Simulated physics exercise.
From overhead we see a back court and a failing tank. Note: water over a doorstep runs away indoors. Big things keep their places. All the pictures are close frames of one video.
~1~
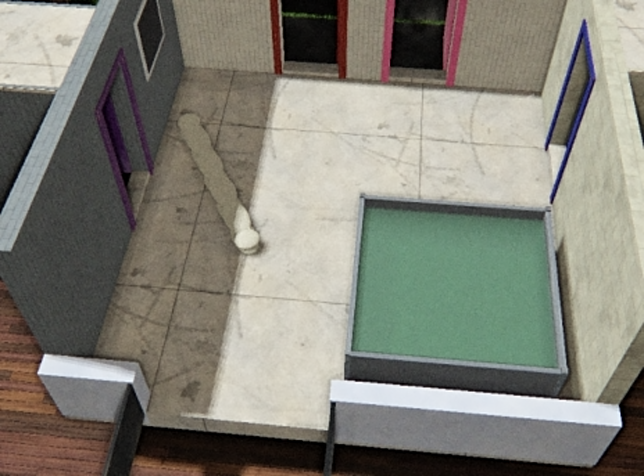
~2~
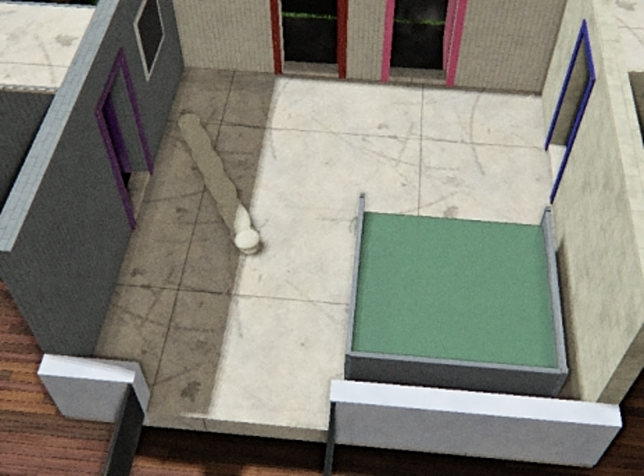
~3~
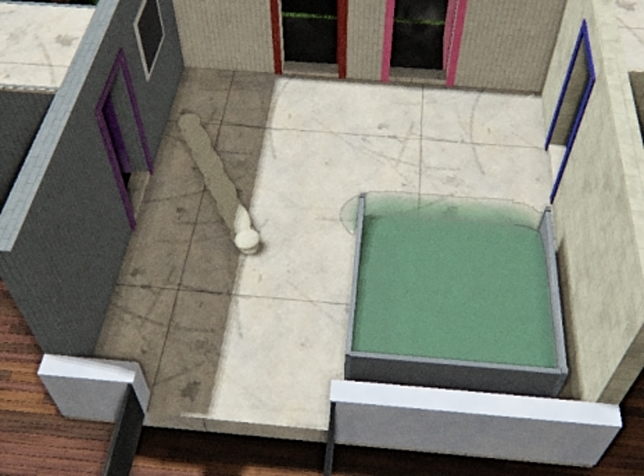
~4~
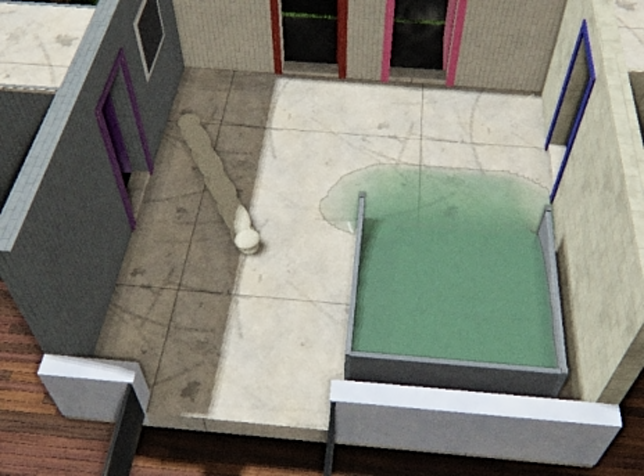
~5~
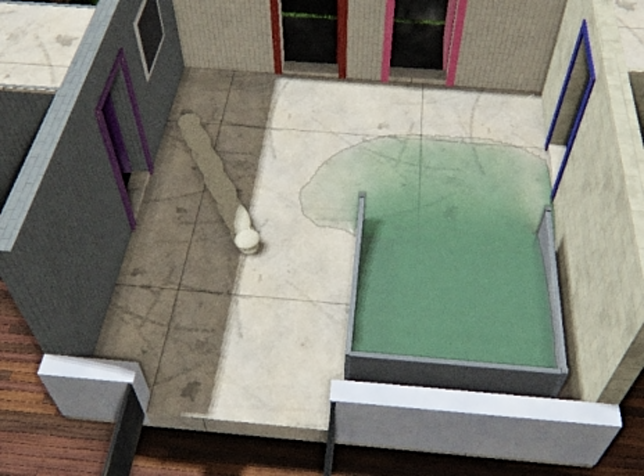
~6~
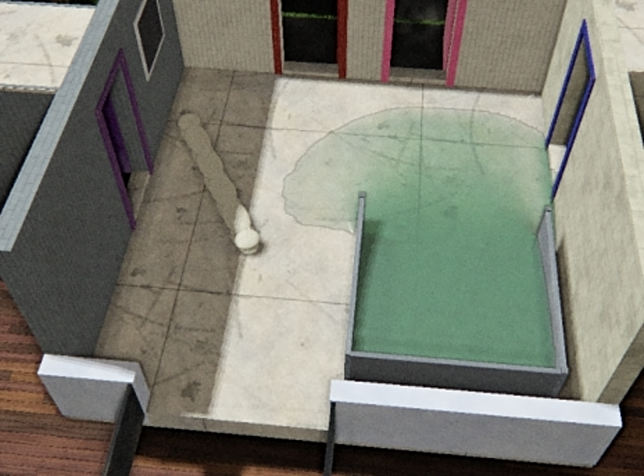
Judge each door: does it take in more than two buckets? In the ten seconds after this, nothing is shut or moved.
My call: The blue door takes in more, the pink door takes in more, the red door takes in more, the purple door keeps it to two or fewer.
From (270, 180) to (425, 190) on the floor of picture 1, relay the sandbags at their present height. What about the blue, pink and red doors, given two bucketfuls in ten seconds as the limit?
As I see it, the blue rises above, the pink rises above, and the red rises above.
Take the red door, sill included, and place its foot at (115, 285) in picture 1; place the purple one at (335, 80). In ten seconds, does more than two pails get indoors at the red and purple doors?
The red one remains below the limit, while the purple one crosses the limit.
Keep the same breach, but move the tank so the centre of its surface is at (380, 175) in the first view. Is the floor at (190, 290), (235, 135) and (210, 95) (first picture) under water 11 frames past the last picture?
Readings in order: No flood; no flood; flood.
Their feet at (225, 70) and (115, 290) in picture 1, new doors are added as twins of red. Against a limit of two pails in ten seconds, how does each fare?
Tops it; comes up short.
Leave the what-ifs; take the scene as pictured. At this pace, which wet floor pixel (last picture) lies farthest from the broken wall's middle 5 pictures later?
Somewhere close to (296, 79).
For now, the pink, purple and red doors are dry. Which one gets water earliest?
It is the door marked pink.
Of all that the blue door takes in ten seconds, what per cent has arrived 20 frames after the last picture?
About 60 %.
A moment on, water covers 45 % of the floor; the blue door wet at the sill, nothing in, the pink door over two buckets in, the red door wet at the sill, nothing in, the purple door not reached.
Next, water covers 50 % of the floor; the blue door under two buckets in, the pink door far over two buckets in, the red door over two buckets in, the purple door not reached.
Then, water covers 55 % of the floor; the blue door over two buckets in, the pink door far over two buckets in, the red door far over two buckets in, the purple door not reached.
Later, water covers 90 % of the floor; the blue door far over two buckets in, the pink door far over two buckets in, the red door far over two buckets in, the purple door wet at the sill, nothing in.
In the end, water covers 85 % of the floor; the blue door far over two buckets in, the pink door far over two buckets in, the red door far over two buckets in, the purple door wet at the sill, nothing in.
